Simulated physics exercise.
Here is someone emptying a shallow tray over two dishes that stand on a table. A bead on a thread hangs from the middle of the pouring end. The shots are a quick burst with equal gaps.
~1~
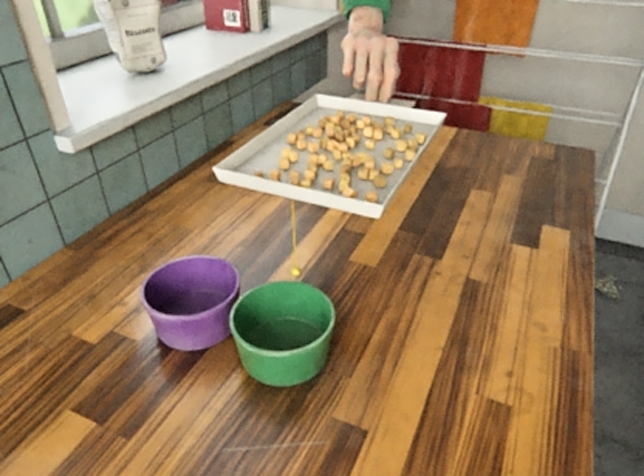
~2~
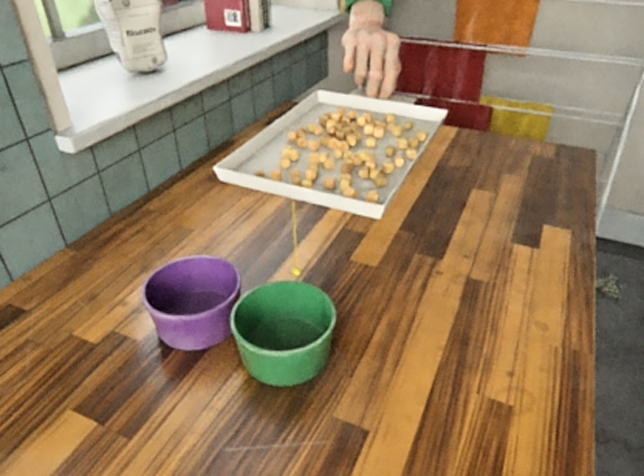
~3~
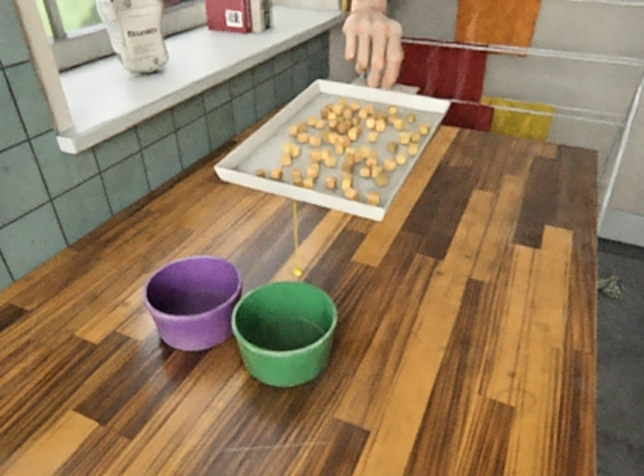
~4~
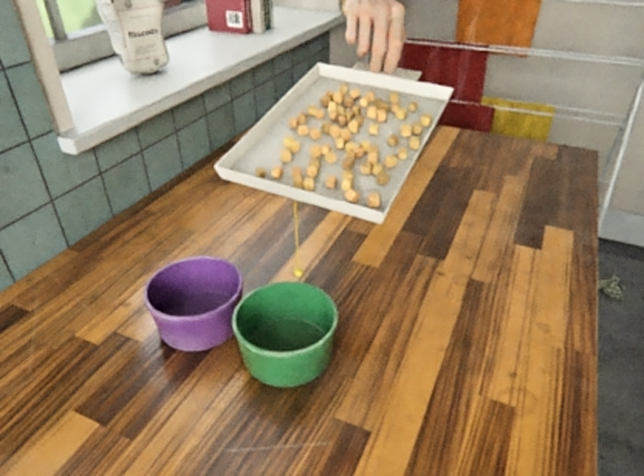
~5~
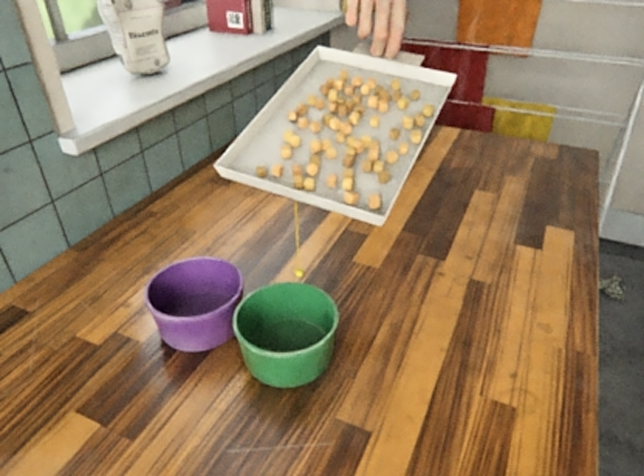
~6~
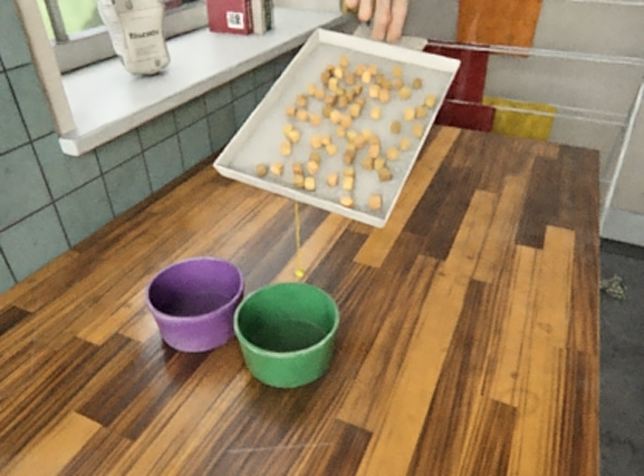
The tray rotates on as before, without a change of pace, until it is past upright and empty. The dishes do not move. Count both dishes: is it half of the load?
Together they catch under half.
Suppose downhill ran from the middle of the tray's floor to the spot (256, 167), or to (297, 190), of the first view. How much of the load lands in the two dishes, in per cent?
About 20 and 80 per cent.
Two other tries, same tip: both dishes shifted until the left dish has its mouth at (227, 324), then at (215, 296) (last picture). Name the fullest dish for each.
First the right-hand dish, then the dish on the right.
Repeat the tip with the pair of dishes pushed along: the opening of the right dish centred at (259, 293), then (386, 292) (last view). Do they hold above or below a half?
In turn: The smaller part; under half.
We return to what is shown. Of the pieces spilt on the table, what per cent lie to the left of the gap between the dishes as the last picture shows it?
Some 0 per cent.
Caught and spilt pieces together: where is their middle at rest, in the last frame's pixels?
Around (346, 382).
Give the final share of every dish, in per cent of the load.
For the left dish some 0 %, for the right dish some 30 %.
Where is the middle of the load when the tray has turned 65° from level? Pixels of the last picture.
Close to (351, 182).
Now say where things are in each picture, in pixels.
Corners of the pouring end near (218, 167) and (380, 203), level; middle of the load near (342, 148), small wooden cubes; left dish near (164, 329); right dish near (258, 364); bead on its thread near (296, 271), in the first frame.
Corners of the pouring end near (219, 167) and (381, 204), level; middle of the load near (343, 146), in the second frame.
Corners of the pouring end near (219, 166) and (382, 207), tipped barely, lowest at the right corner; middle of the load near (344, 142), in the third frame.
Corners of the pouring end near (219, 165) and (382, 211), tipped a little, lowest at the right corner; middle of the load near (345, 135), in the fourth frame.
Corners of the pouring end near (219, 164) and (383, 214), tipped clearly, lowest at the right corner; middle of the load near (345, 128), in the fifth frame.
Corners of the pouring end near (219, 164) and (383, 218), tipped clearly, lowest at the right corner; middle of the load near (346, 121), a little on the move; left dish near (168, 330); right dish near (263, 366), in the sixth frame.
Shortly afterwards, tray tipped steeply; all but a few on the tray; only a few in the air.
Next, tray tipped past a quarter turn; the bulk on the tray; a little in the right dish; a little outside both; only a few in the air.
Some moments later, tray tipped past a quarter turn; near a third in the right dish; near two thirds outside both.
In the end, tray tipped past a quarter turn; near a third in the right dish; none at all in the left dish; near two thirds outside both.
